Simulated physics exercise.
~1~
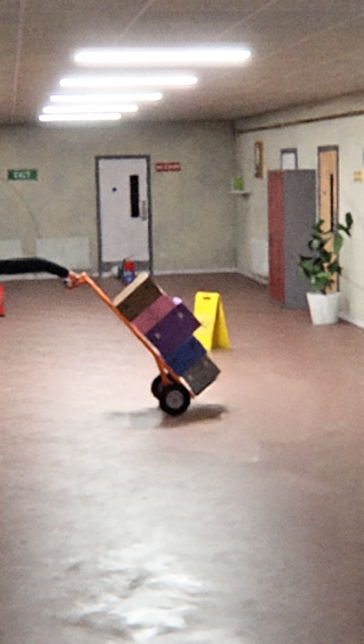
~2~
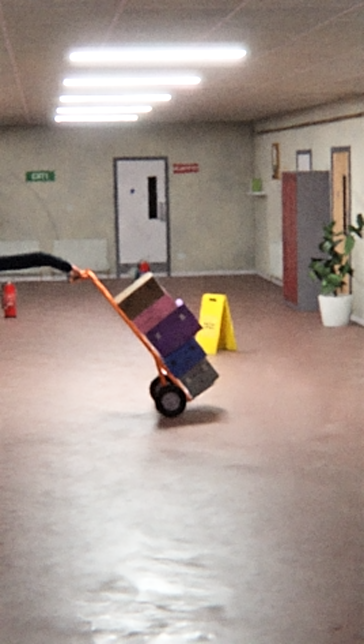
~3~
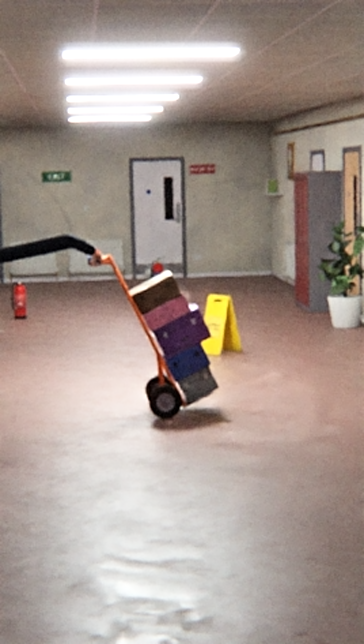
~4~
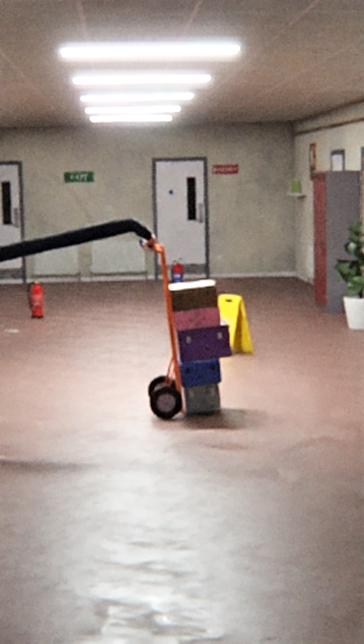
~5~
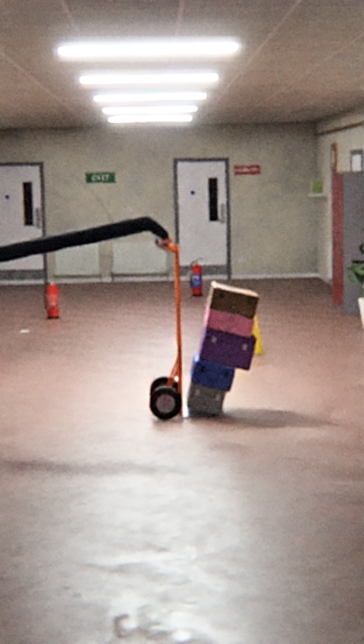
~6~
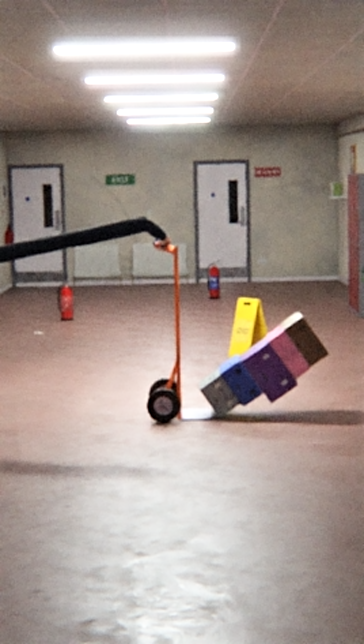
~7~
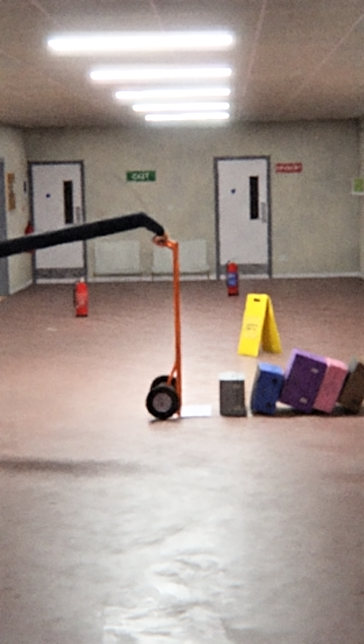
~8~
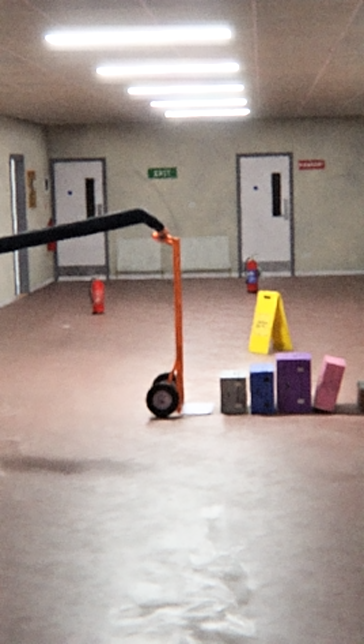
A stack of boxes leaning back on an orange sack truck swung upright as a dark arm raised the handle, then tipped forward off the front and toppled to the right, ending strewn in a row across the floor beside the upright truck.
